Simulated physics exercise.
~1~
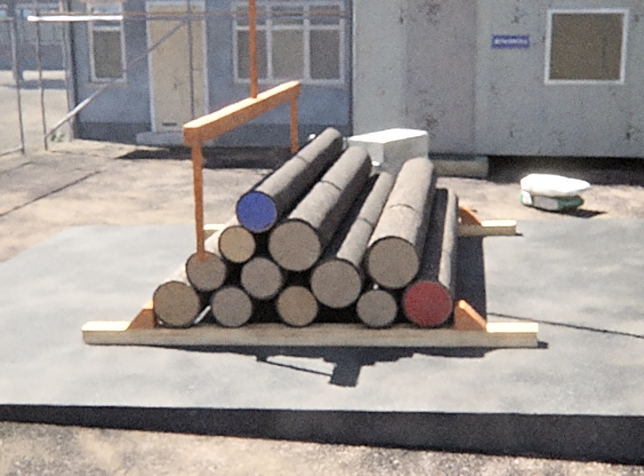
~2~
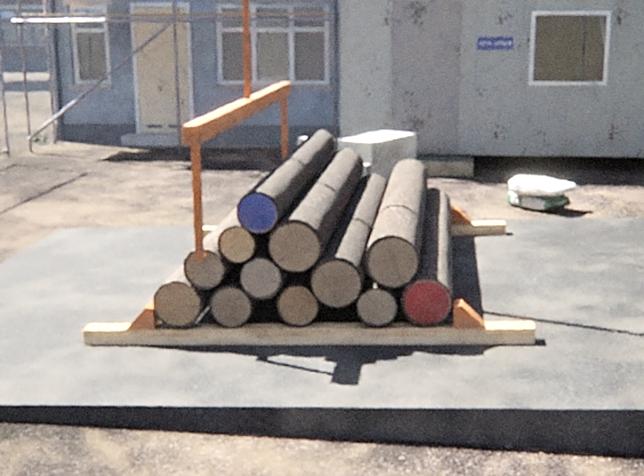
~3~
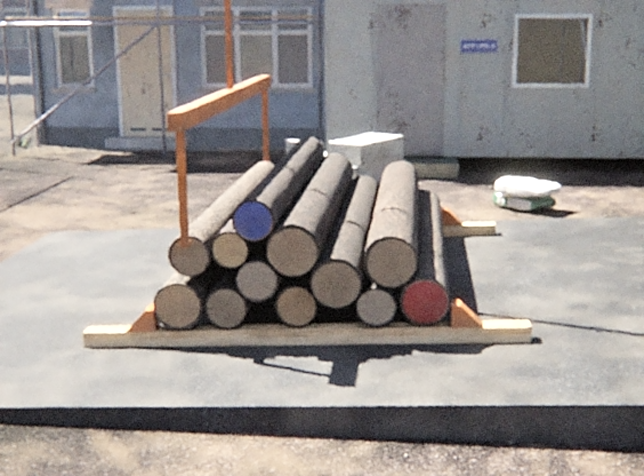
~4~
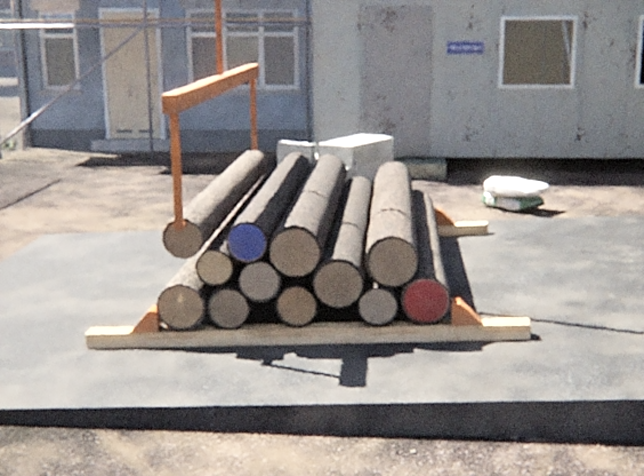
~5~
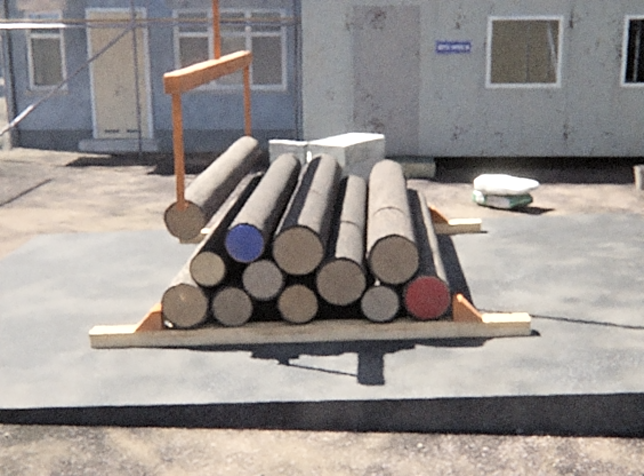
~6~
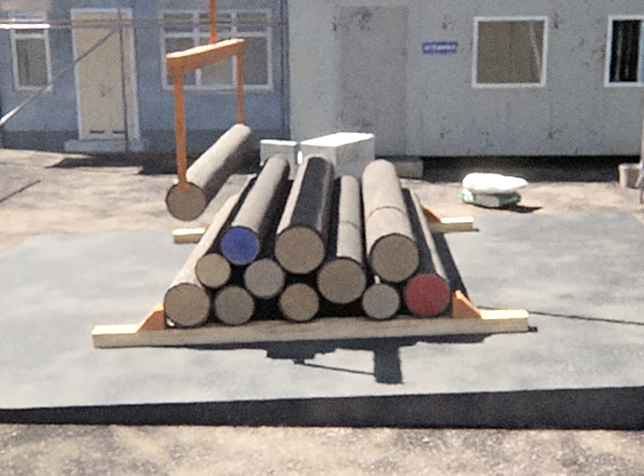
An orange lifting beam raises one pole off the stack, and the blue-ended pole settles lower.
